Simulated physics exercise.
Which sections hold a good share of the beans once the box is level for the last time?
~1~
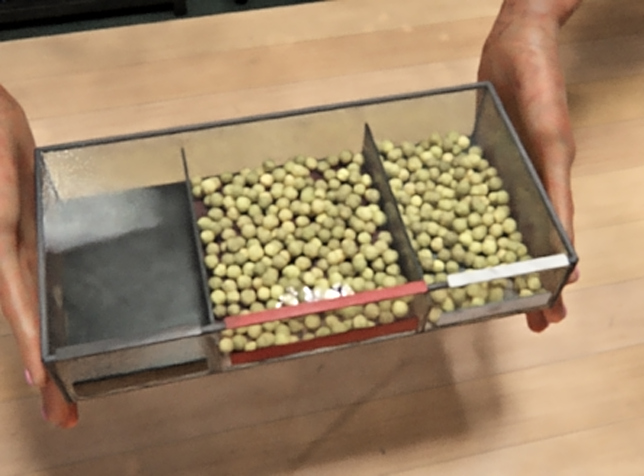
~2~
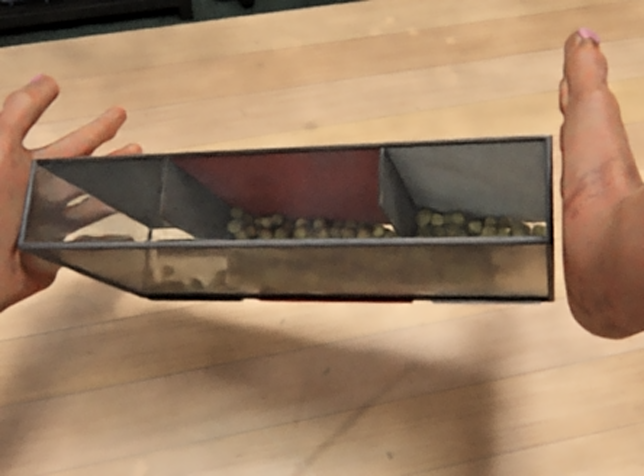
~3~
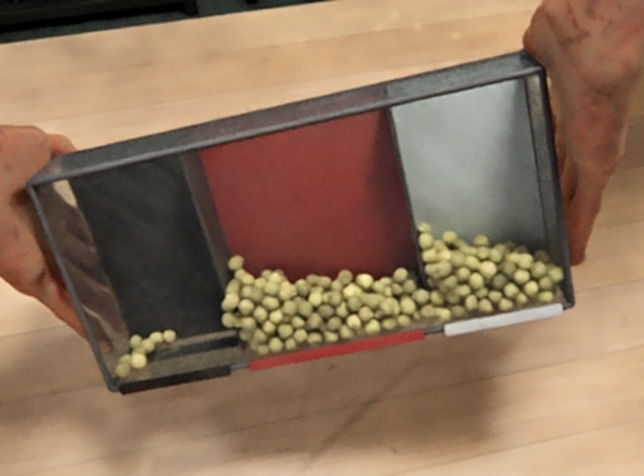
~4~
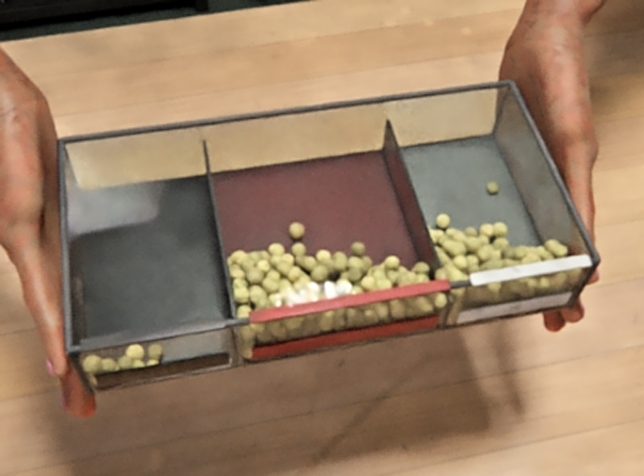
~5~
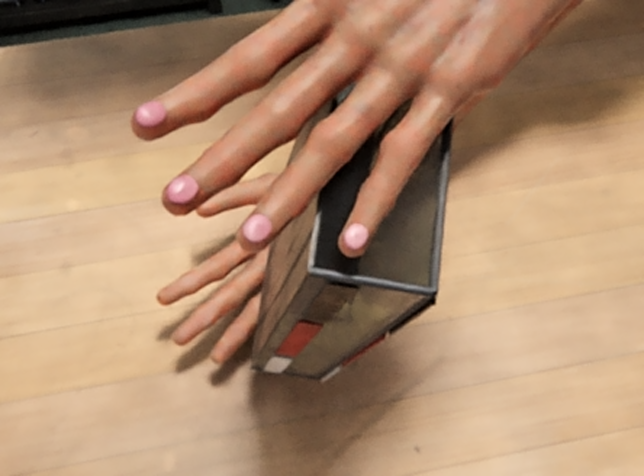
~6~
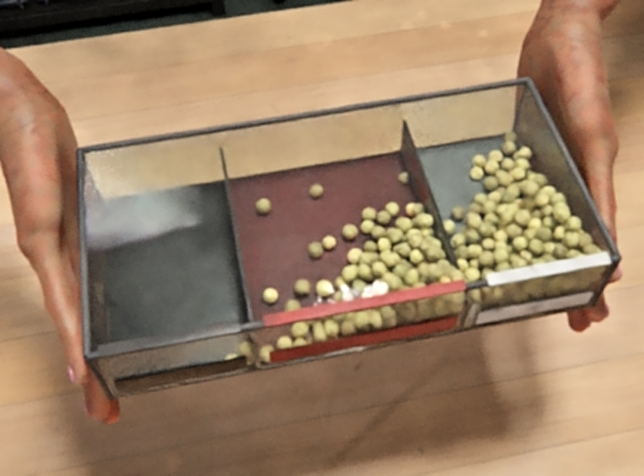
The red and white sections each hold a good share of the beans, while the black one is left with practically none.
